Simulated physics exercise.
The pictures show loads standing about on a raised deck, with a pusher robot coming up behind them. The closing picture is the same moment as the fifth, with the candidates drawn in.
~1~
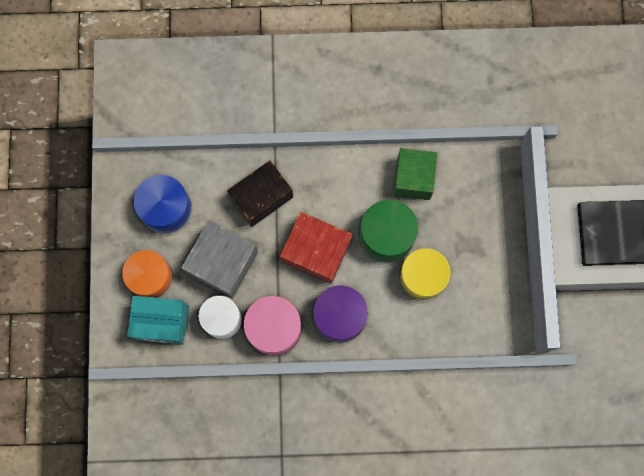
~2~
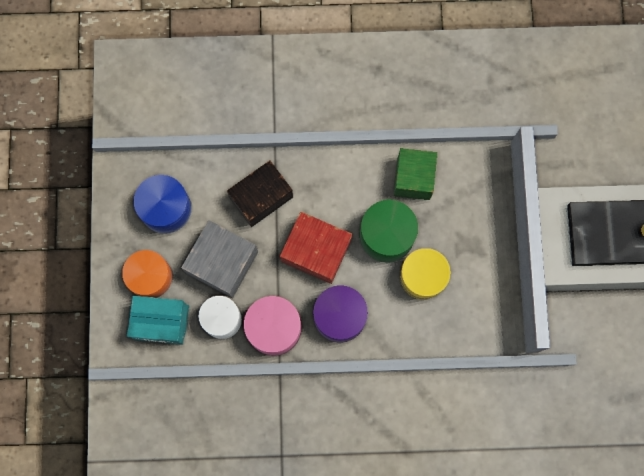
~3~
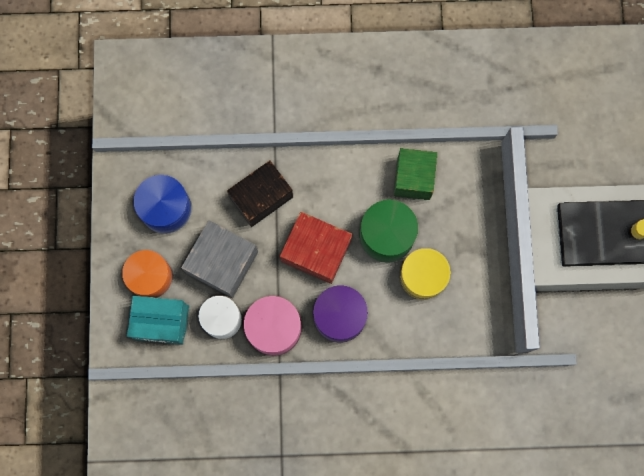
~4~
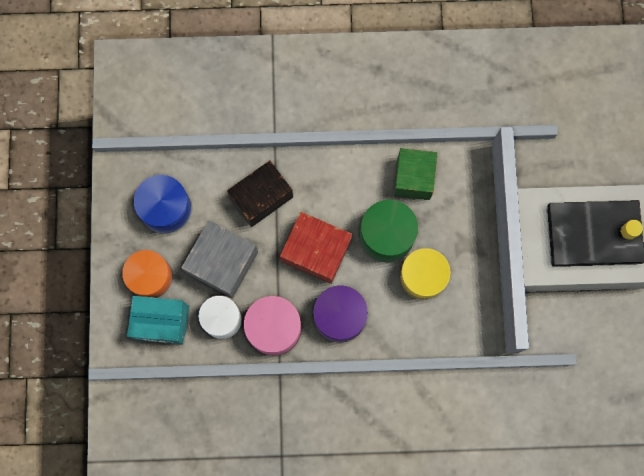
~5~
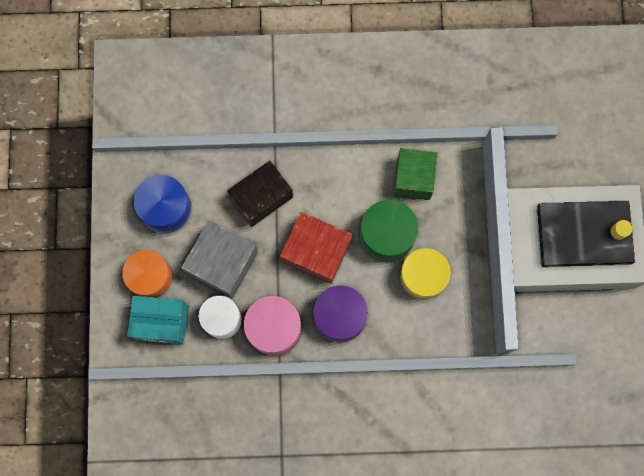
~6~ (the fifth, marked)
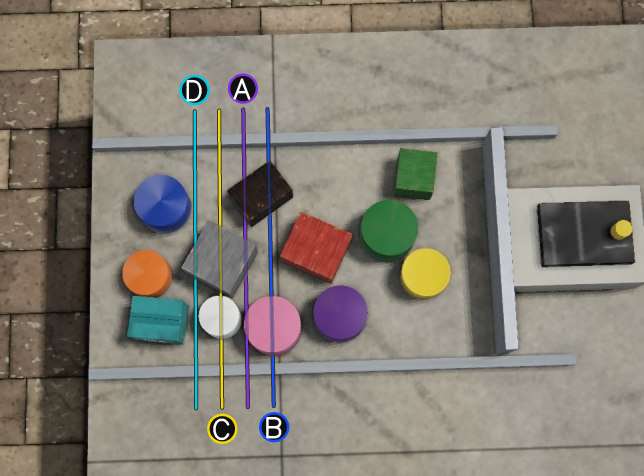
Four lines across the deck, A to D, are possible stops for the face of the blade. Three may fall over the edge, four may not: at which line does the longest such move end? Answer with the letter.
No fourth one falls up to C.
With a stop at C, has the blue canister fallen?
By then, no.
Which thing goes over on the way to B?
The orange canister.
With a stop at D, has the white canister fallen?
By then, yes.
On the marked copy, A at (246, 254); B at (271, 253); C at (221, 255); D at (195, 255).
Following C. Soon after the start, robot (477, 237); green crate (371, 177); purple canister (335, 317).
Later, robot (374, 240); orange canister (108, 276); turquoise parcel (125, 320).
In the end, robot (296, 242); turquoise parcel over the edge; orange canister over the edge; two fallen.
As for the rest, A is within the limit but short; B is within the limit but short; D drops five.
